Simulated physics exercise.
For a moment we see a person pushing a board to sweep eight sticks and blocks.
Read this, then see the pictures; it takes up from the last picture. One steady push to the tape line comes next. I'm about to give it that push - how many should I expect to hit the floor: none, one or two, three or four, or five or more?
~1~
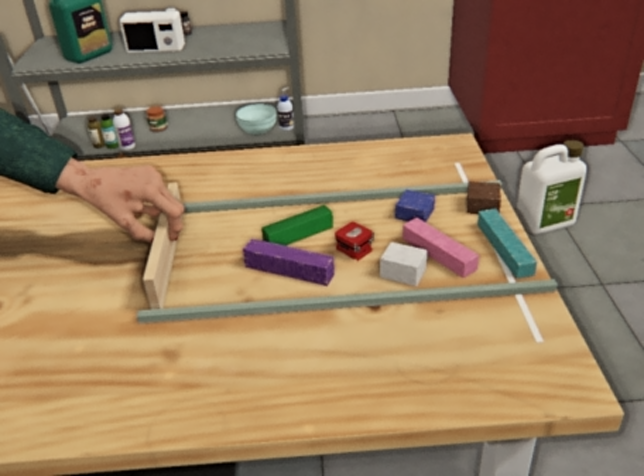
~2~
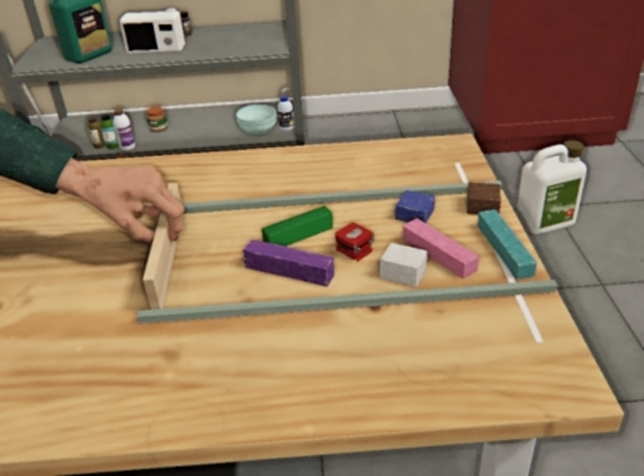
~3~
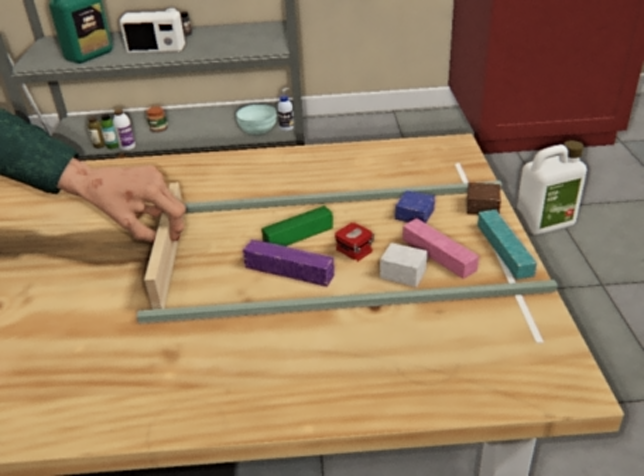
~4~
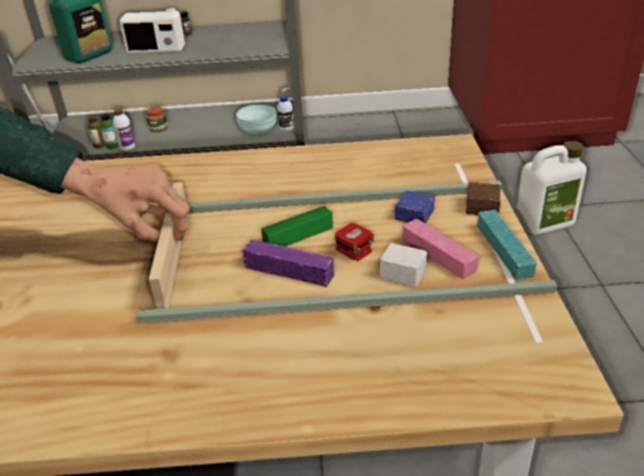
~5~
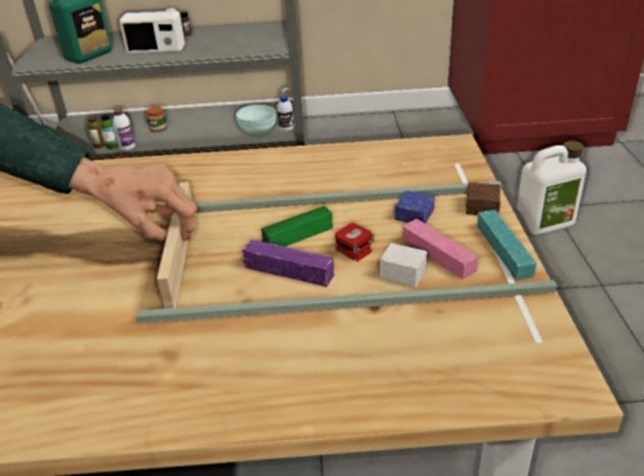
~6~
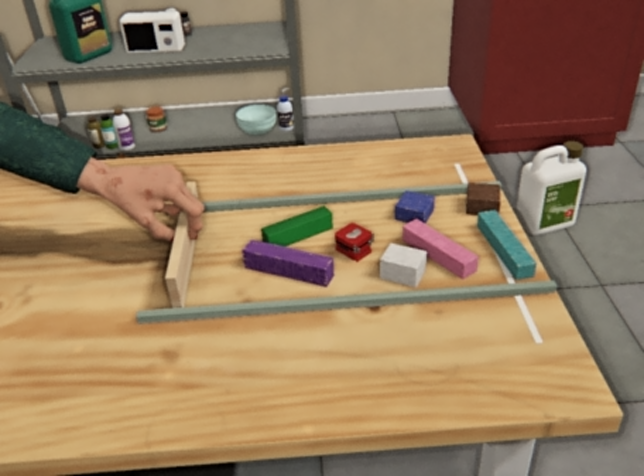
Expect three or four.
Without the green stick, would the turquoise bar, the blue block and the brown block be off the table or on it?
Final state: Turquoise bar off, blue block in place, brown block off.
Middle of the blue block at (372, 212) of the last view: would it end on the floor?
It simply keeps its place on top.
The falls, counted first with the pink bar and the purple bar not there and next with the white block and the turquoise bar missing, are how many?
That gives 2 for the first pair taken away and 2 for the second.
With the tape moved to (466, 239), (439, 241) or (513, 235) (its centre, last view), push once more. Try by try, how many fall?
Try 1: 2; try 2: 0; try 3: 6.
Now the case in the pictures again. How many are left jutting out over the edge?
The total here is 3.
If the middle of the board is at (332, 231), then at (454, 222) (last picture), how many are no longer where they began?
Respectively 4 and 8.
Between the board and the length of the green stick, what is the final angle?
Roughly 0 degrees.
Soon after, none off yet; turquoise bar at rest near (505, 243); brown block at rest near (483, 200); pink bar at rest near (439, 248).
Then, none off yet; turquoise bar at rest near (505, 243); brown block at rest near (483, 200); pink bar moved a little near (462, 242).
At rest, the number that fall off is three or four; fallen, pink bar, brown block and turquoise bar.
